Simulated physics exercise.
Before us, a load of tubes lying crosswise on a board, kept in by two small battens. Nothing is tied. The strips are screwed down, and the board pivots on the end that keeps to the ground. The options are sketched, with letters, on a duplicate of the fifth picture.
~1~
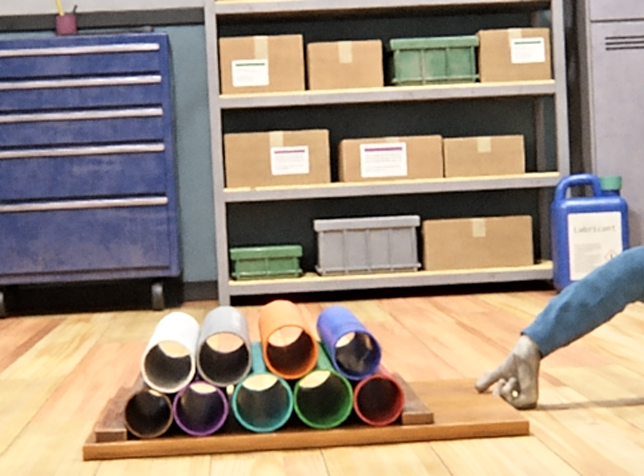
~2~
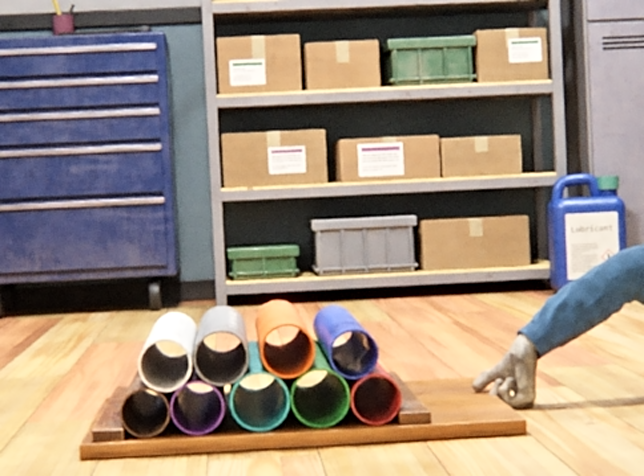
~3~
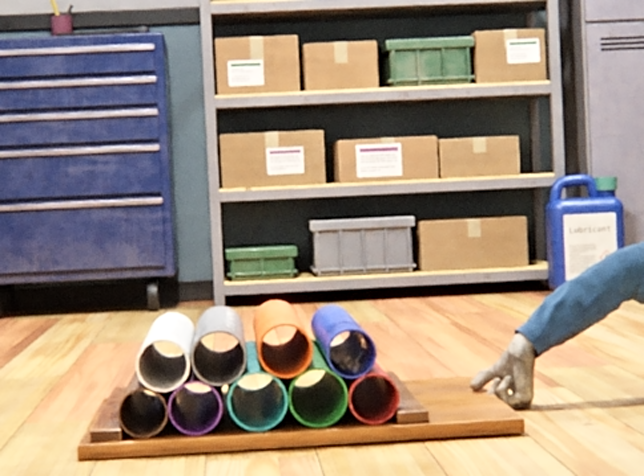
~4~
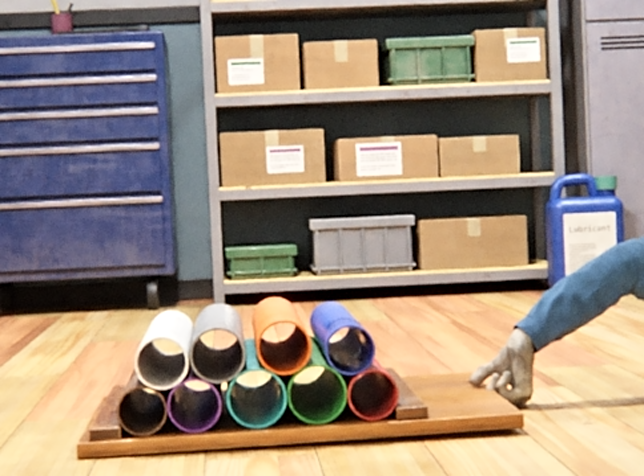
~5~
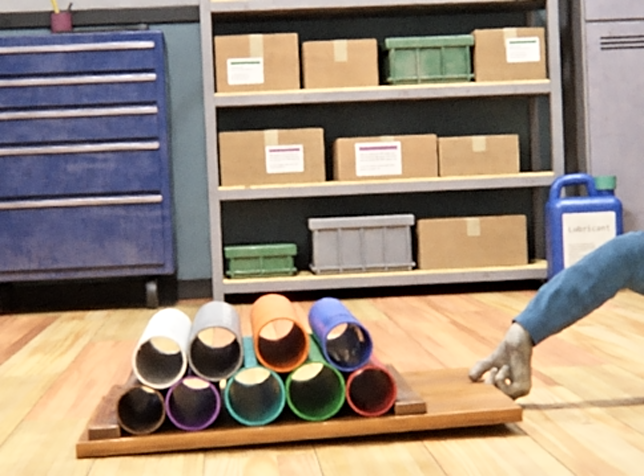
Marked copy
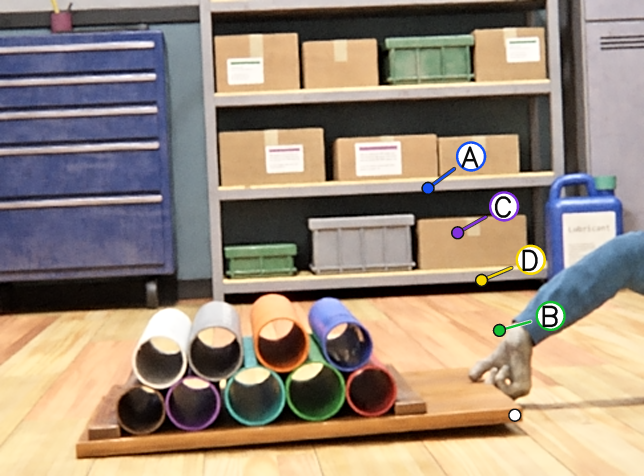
To begin with, nine colourful tubes sit stacked in two rows on a wooden board lying on the floor, with a gloved hand at its right end. The hand then raises that end slightly, tilting the board a little while its left end stays down and the tubes remain stacked.
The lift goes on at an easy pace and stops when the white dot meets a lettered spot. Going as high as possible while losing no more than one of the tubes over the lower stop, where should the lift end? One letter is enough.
The last mark within the limit is D.
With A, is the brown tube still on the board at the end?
No, with A.
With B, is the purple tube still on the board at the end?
The purple tube: Yes.
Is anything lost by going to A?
At A: Yes.
On the copy, A at (428, 188); B at (500, 330); C at (458, 233); D at (482, 280); the white dot at (515, 415).
On D. First, board at 14°.
Then, board at 20°.
Finally, board at 20°, none over the low batten.
By contrast, A nine over the low batten; B none over the low batten; C two over the low batten (grey, white).
